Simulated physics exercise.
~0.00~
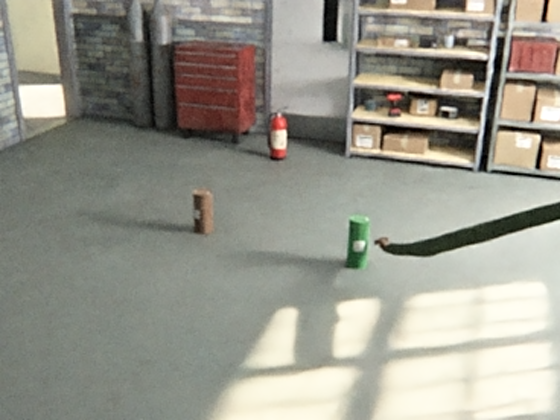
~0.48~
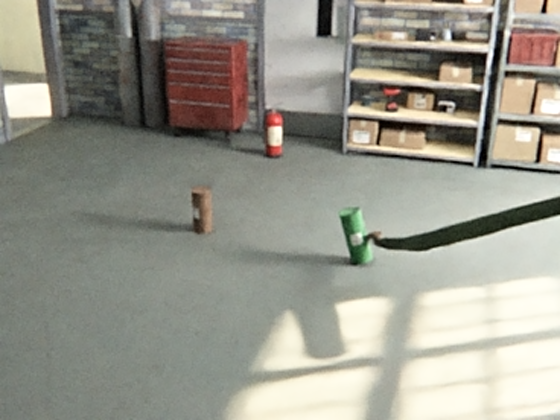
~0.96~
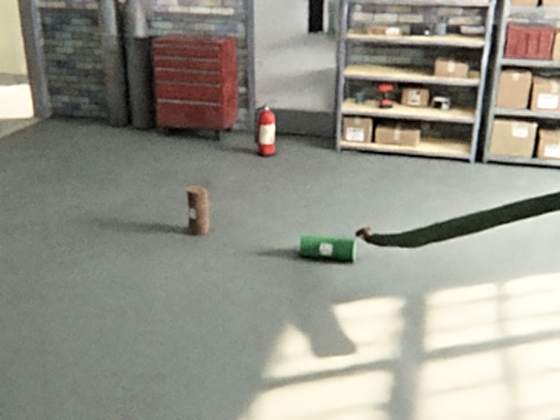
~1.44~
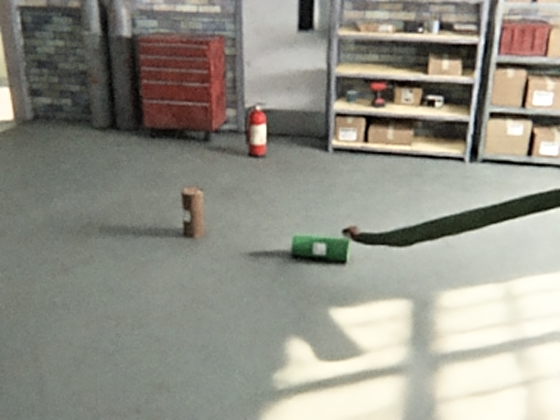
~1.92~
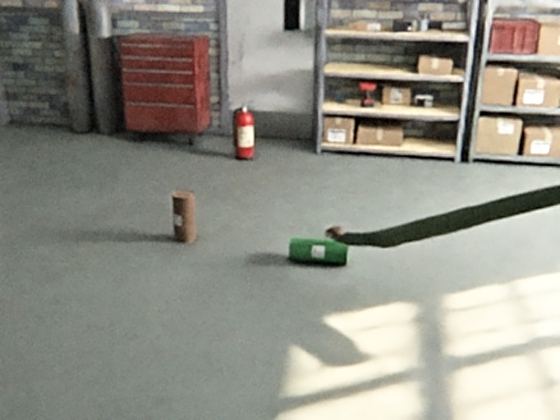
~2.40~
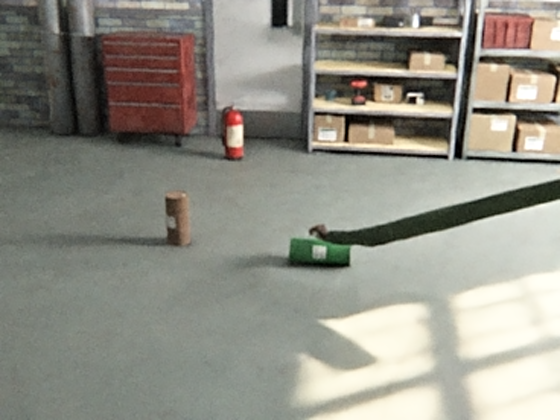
A dark green arm with a fingertip at its end pushes an upright green canister leftward on a gray workshop floor until it leans and topples onto its side. The canister ends lying on the floor, while the brown canister to its left remains standing.
